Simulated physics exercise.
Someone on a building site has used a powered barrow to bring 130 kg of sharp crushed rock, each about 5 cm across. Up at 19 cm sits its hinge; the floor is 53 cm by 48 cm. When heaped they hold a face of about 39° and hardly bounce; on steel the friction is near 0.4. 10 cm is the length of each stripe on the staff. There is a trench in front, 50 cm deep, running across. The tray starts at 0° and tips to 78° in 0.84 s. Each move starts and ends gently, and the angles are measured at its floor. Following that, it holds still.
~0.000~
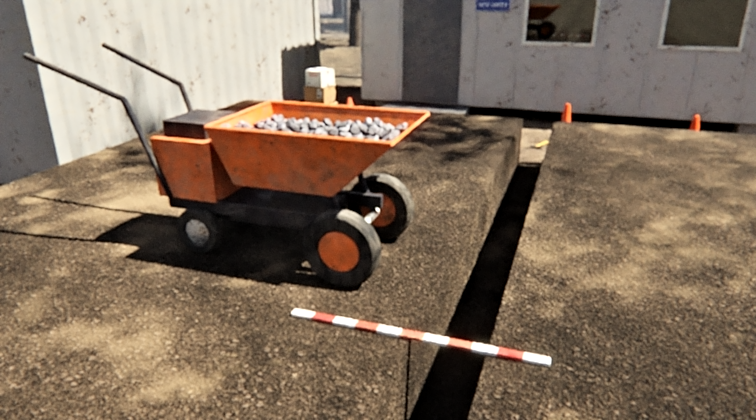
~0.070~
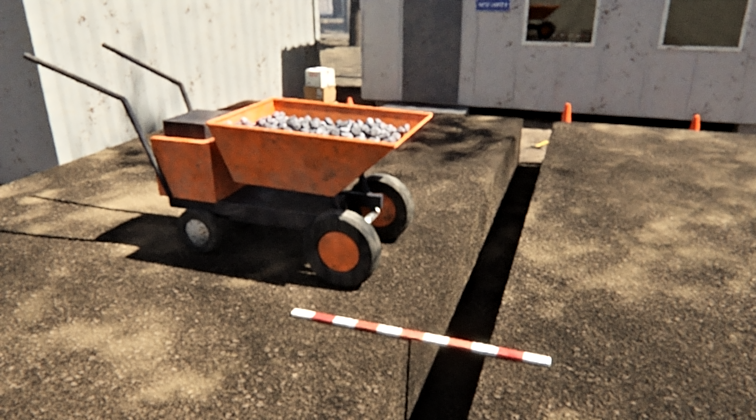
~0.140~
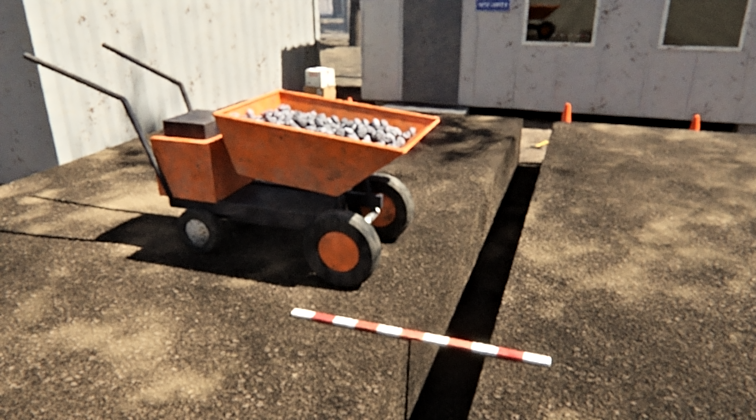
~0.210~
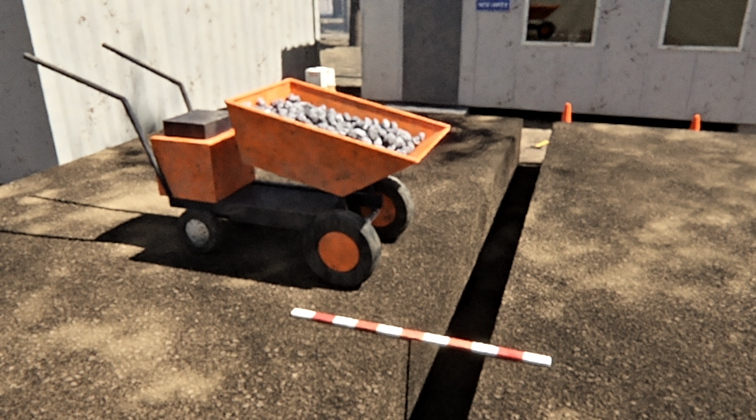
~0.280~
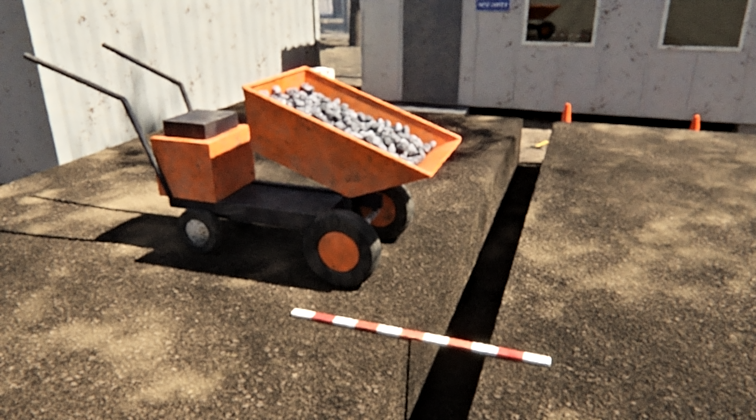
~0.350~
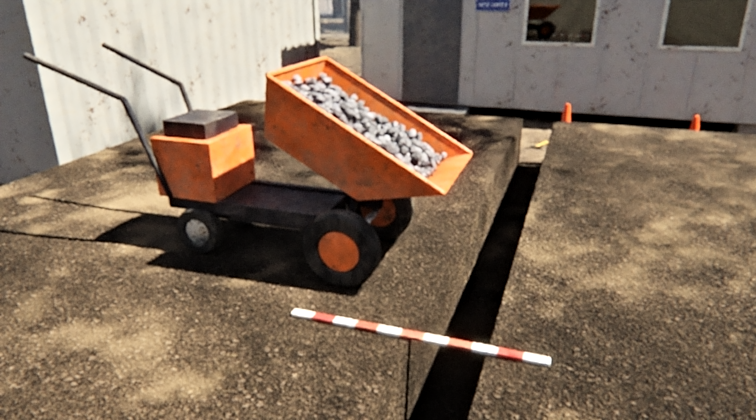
To begin with, an orange powered barrow loaded with grey stones stands beside a dark trench, its tray nearly level, near a red-and-white striped pole. The tray's left end then rises, slightly at first and then steeply, while its right lip dips, the stones still inside and the wheels unmoving.
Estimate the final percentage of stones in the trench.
I would say 61 percent.
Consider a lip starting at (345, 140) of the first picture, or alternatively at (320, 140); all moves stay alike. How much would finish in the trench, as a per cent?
First some 95, then 55 per cent.
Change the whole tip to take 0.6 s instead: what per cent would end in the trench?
It would be near 50 percent.
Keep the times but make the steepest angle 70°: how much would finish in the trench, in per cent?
Roughly 55%.
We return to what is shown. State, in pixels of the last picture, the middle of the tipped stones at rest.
Middle at around (493, 342), I'd say.
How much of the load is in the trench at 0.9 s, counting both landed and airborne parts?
Some 25 per cent.
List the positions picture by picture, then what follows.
The tray is at 0°, its lip at (392, 144); the top of the load is at (342, 126), in the first picture.
The tray is at 2°, its lip at (395, 146); the top of the load is at (324, 124); the stones move at 0.3 m/s on average, in the second picture.
The tray is at 6°, its lip at (404, 152); the top of the load is at (295, 115); the stones move at 0.7 m/s on average, in the third picture.
Lip at (416, 162), floor tilted 12°, highest stones at (291, 104); the stones move at 0.9 m/s on average, in the fourth picture.
Lip at (430, 176), floor tilted 20°, highest stones at (303, 93); the stones move at 1.1 m/s on average, in the fifth picture.
The tray is at 29°, its lip at (444, 194); the top of the load is at (317, 84); the stones move at 1.2 m/s on average, in the sixth picture.
After 0.6 s the floor is at 66°; 100 % in the tray; the foremost stones are at (476, 251).
After 0.9 s the floor is at 78°; 53 % in the tray, 27 % in the trench, 20 % past the trench; the foremost stones are at (572, 293).
After 1.3 s the floor is at 78°; 7 % in the tray, 54 % in the trench, 39 % past the trench; the foremost stones are at (712, 315).
After 3.2 s the floor is at 78°; 0 % in the tray, 61 % in the trench, 39 % past the trench; the foremost stones are past the picture's edge.
